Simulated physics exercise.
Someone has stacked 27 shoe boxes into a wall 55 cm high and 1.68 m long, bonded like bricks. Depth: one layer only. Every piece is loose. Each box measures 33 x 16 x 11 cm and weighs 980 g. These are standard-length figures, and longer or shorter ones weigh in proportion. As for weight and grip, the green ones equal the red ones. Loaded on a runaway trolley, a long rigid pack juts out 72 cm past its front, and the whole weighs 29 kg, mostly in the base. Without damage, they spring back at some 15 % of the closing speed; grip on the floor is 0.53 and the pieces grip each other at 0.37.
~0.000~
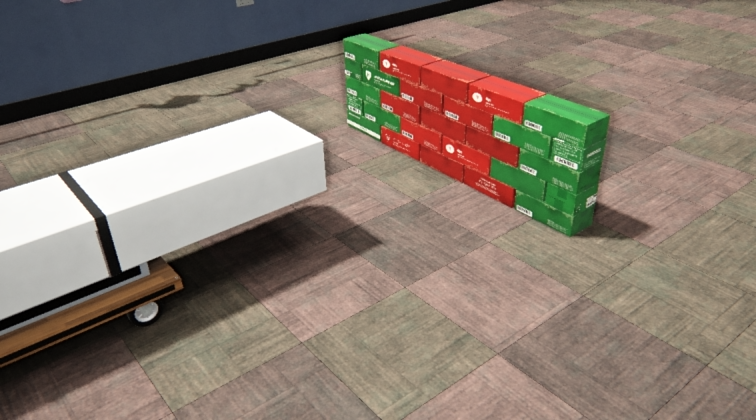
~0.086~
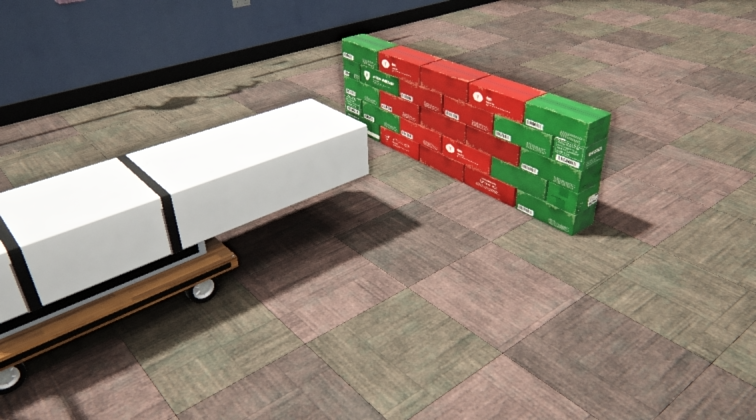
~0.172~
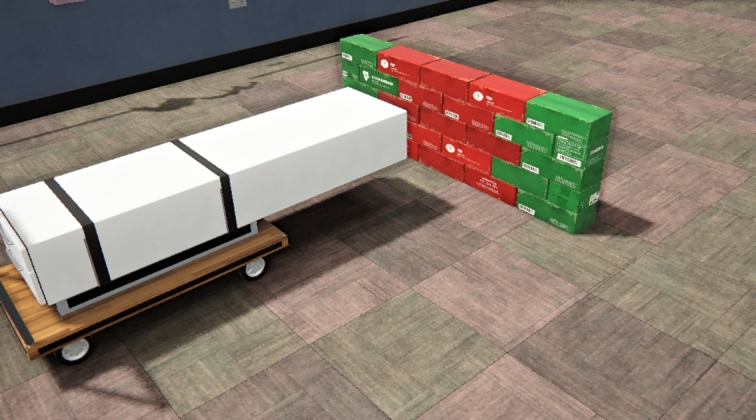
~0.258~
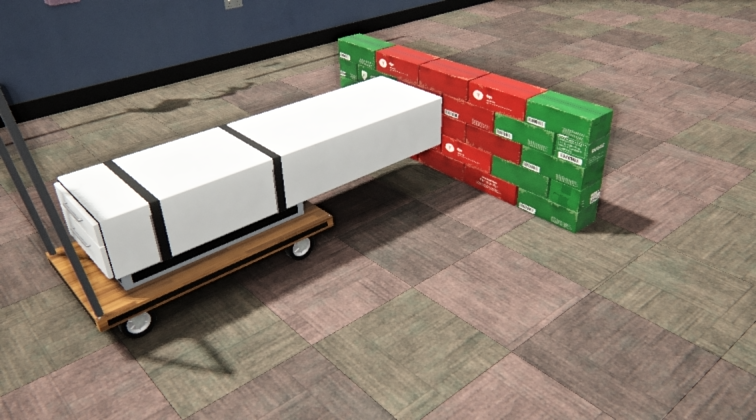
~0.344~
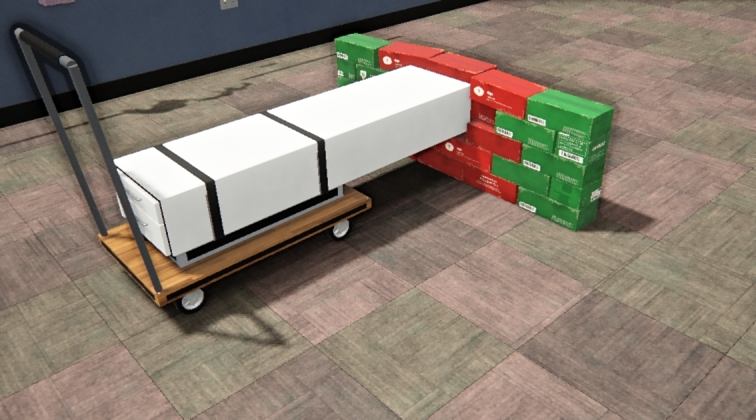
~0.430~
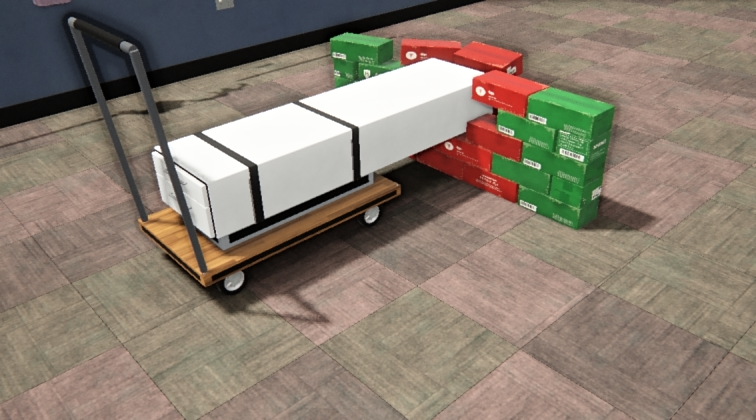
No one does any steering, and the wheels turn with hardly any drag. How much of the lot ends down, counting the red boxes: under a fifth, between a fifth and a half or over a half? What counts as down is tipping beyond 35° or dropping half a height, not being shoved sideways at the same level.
The total down comes to above one half.
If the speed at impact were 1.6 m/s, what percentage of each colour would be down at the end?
Green 10%, red 50%.
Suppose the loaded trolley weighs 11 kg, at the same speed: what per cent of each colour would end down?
Down at the end: Green 10 per cent, red 60 per cent.
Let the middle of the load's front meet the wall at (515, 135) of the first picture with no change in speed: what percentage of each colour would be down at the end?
Down at the end: Green 40 percent, red 40 percent.
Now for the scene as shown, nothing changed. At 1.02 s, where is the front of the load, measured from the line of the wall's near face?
It is some 120 centimetres past it.
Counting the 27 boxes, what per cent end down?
Close to 35 per cent of them.
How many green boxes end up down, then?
Looking at green, I make it 0 down at the end.
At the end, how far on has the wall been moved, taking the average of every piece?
Around 40 centimetres.
By 0.56 s, load 50 cm past the wall's line, still rolling; 6 of the 13 red boxes down (6 of 27 in all colours); top red box tilted 13°; top green box moved 31 mm.
By 0.78 s, load 90 cm past the wall's line, still rolling; 6 of the 13 red boxes down (6 of 27 in all colours); top red box tilted 20°; top green box moved 26 mm.
By 1.02 s, load 1.21 m past the wall's line, still rolling; 8 of the 13 red boxes down (8 of 27 in all colours); top red box tilted 39°; top green box moved 55 mm.
By 1.88 s, load 1.93 m past the wall's line, still rolling; 9 of the 13 red boxes down (9 of 27 in all colours); top red box tilted 36°, 12 cm lower; top green box moved 6 cm.
When it is over (2.8 s), load 2.21 m past the wall's line, still rolling; 9 of the 13 red boxes down (9 of 27 in all colours); top red box upside down; top green box moved 6 cm. That is 69 per cent. In pixels of the last frame, middles, top red box near (587, 158), top green box near (368, 47).
